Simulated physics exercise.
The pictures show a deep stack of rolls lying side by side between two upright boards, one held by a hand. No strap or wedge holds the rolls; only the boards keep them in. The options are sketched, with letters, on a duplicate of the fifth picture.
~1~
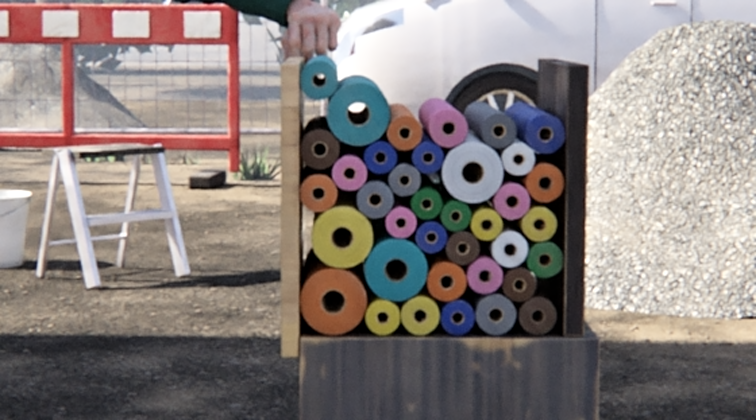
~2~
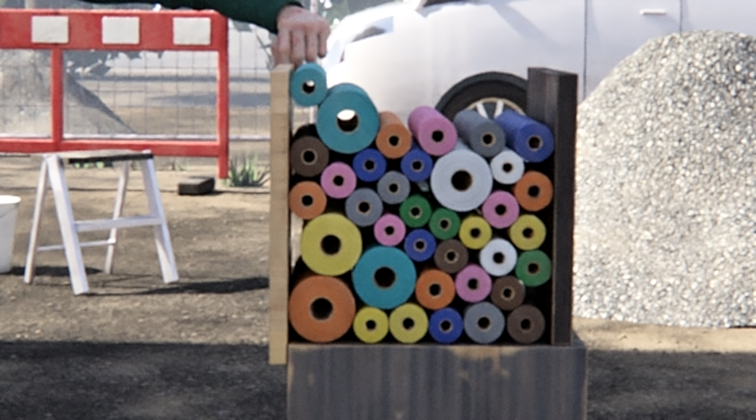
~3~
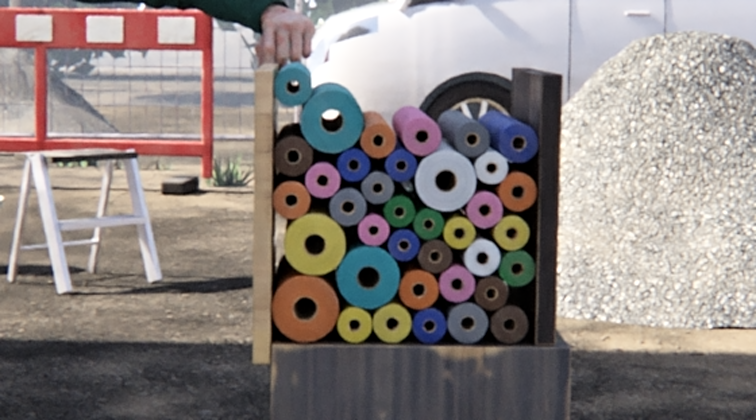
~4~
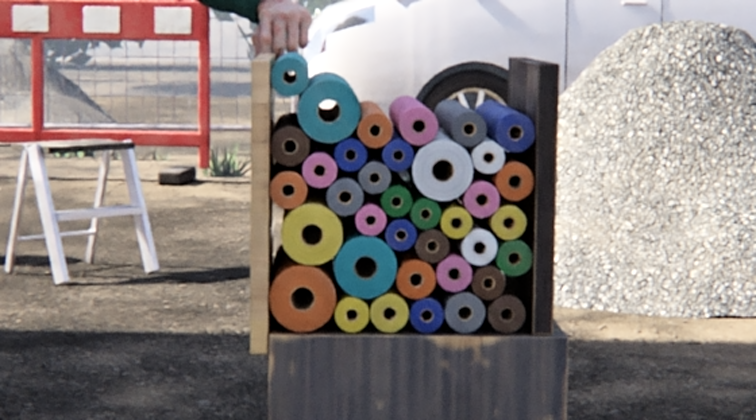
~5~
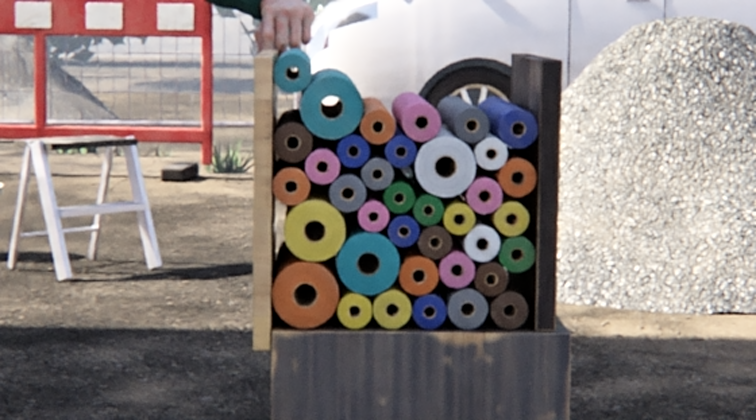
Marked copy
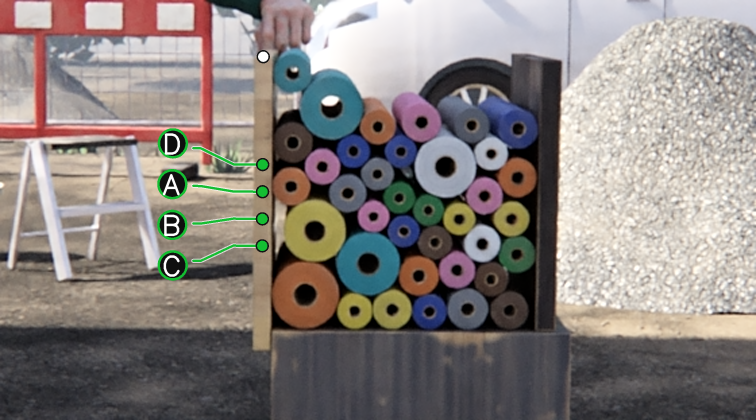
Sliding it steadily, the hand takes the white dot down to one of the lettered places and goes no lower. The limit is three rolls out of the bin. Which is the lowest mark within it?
Stop at A.
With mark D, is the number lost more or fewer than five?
Fewer than five.
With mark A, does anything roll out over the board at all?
Yes, at A.
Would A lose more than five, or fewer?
Fewer than five.
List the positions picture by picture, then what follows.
The first frame shows a pink roll (512, 202); a turquoise roll (359, 114); a blue roll (545, 134).
The second frame shows a blue roll (534, 143); side board (283, 202).
The third frame shows an orange roll (305, 309); a brown roll (509, 325).
The fourth frame shows a pink roll (454, 274); a white roll (479, 248).
The fifth frame shows a yellow roll (459, 219); a pink roll (484, 196); a turquoise roll (332, 108).
On the marked copy, A at (262, 192); B at (262, 219); C at (262, 246); D at (262, 165); the white dot at (263, 57).
Taking A. A third of the way, top of the board (272, 117).
Two thirds of the way, top of the board (272, 187).
When it is over, top of the board (272, 191), three out over the board.
As for the rest, B more than three out over the board; C more than three out over the board; D one out over the board.
